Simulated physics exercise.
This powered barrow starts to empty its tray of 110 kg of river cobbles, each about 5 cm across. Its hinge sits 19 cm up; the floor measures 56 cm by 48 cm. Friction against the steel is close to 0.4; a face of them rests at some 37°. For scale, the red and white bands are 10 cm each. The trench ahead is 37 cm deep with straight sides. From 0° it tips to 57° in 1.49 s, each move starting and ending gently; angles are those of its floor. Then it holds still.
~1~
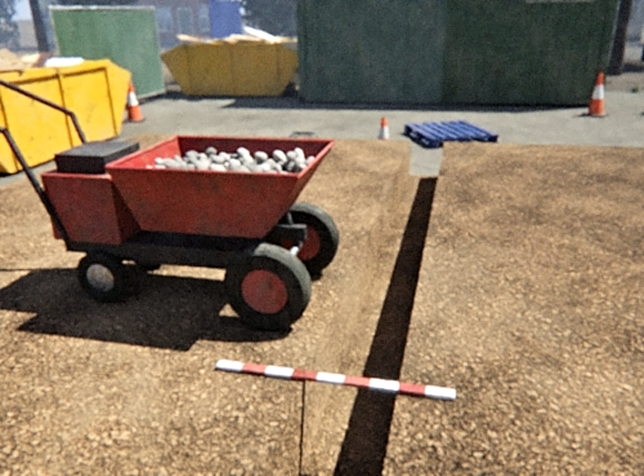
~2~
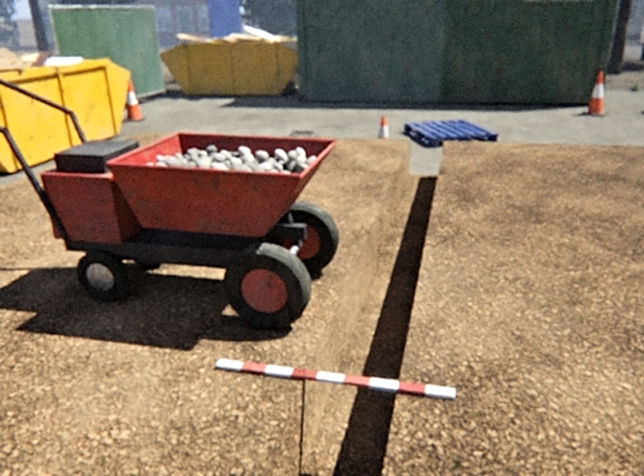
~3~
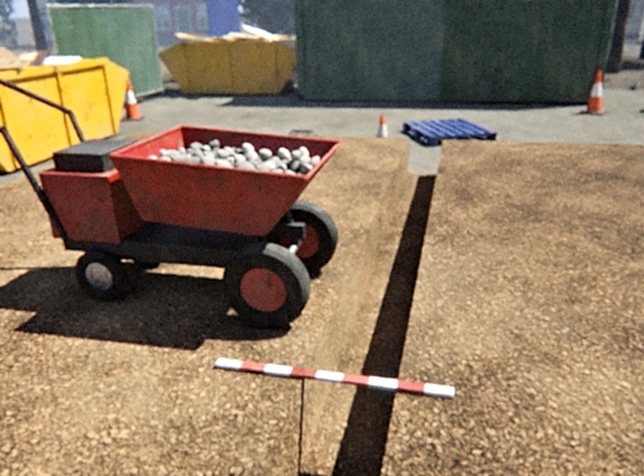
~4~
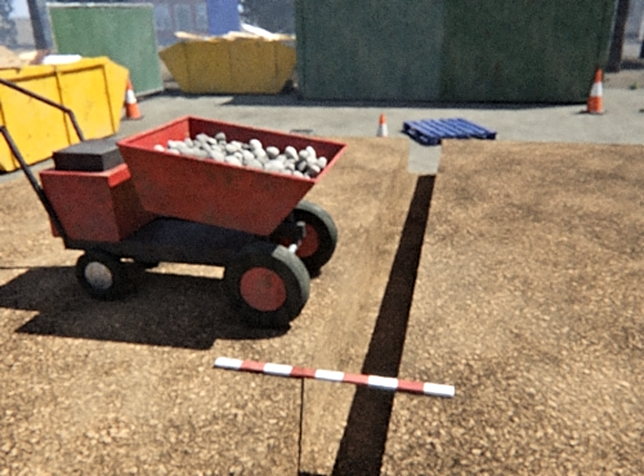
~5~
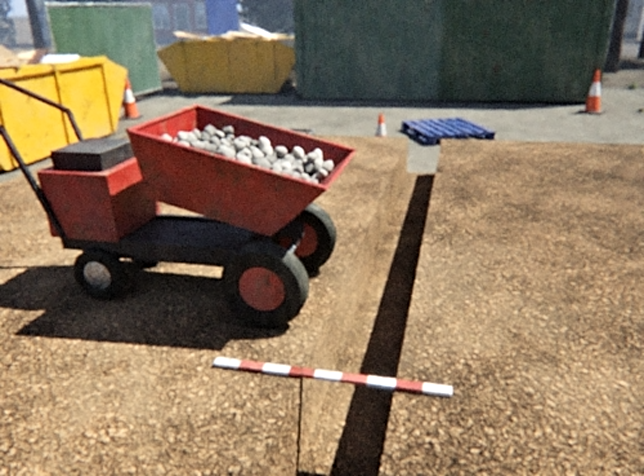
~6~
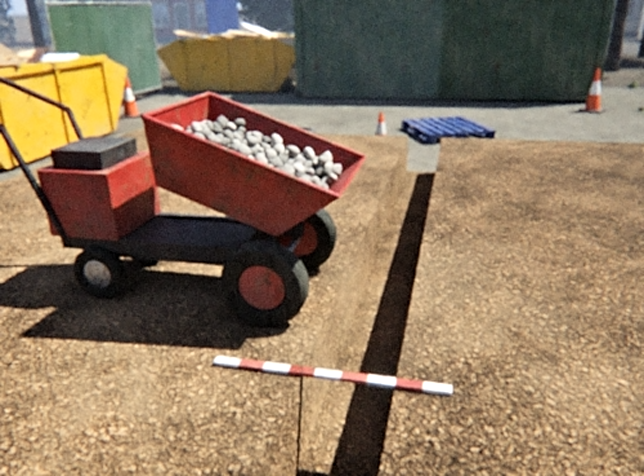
On a gravelly yard, a red barrow's tray of grey stones tilts steadily toward the right.
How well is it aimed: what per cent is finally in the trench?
About 15 per cent.
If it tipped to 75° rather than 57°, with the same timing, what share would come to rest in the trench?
Then about 40 per cent.
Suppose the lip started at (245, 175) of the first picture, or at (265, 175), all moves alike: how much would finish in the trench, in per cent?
First some 40, then 35 per cent.
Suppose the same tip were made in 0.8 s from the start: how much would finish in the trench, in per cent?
In that case some 10 per cent.
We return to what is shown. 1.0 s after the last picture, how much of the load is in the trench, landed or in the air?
Some 0 per cent.
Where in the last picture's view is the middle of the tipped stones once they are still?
Near (431, 302).
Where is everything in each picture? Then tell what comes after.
The first frame shows lip at (298, 177), floor tilted 0°, highest stones at (244, 160).
In the second frame, the tray is at 1°, its lip at (300, 177); the top of the load is at (234, 158).
The third frame shows lip at (306, 178), floor tilted 4°, highest stones at (220, 153).
In the fourth frame, the tray is at 8°, its lip at (315, 183); the top of the load is at (212, 145).
In the fifth frame, the tray is at 14°, its lip at (326, 189); the top of the load is at (206, 136).
In the sixth frame, the tray is at 20°, its lip at (338, 197); the top of the load is at (213, 128).
Then, 0.5 s after the last picture the floor is at 48°, 100 % in the tray; the foremost stones are at (373, 215).
Then, 1.0 s after the last picture the floor is at 57°, 93 % in the tray, 2 % in the trench, 6 % past the trench; the foremost stones are at (446, 302).
Then, 1.3 s after the last picture the floor is at 57°, 78 % in the tray, 3 % in the trench, 19 % past the trench; the foremost stones are at (508, 329).
Then, 3.3 s after the last picture the floor is at 57°, 59 % in the tray, 15 % in the trench, 26 % past the trench; the foremost stones are at (557, 316).
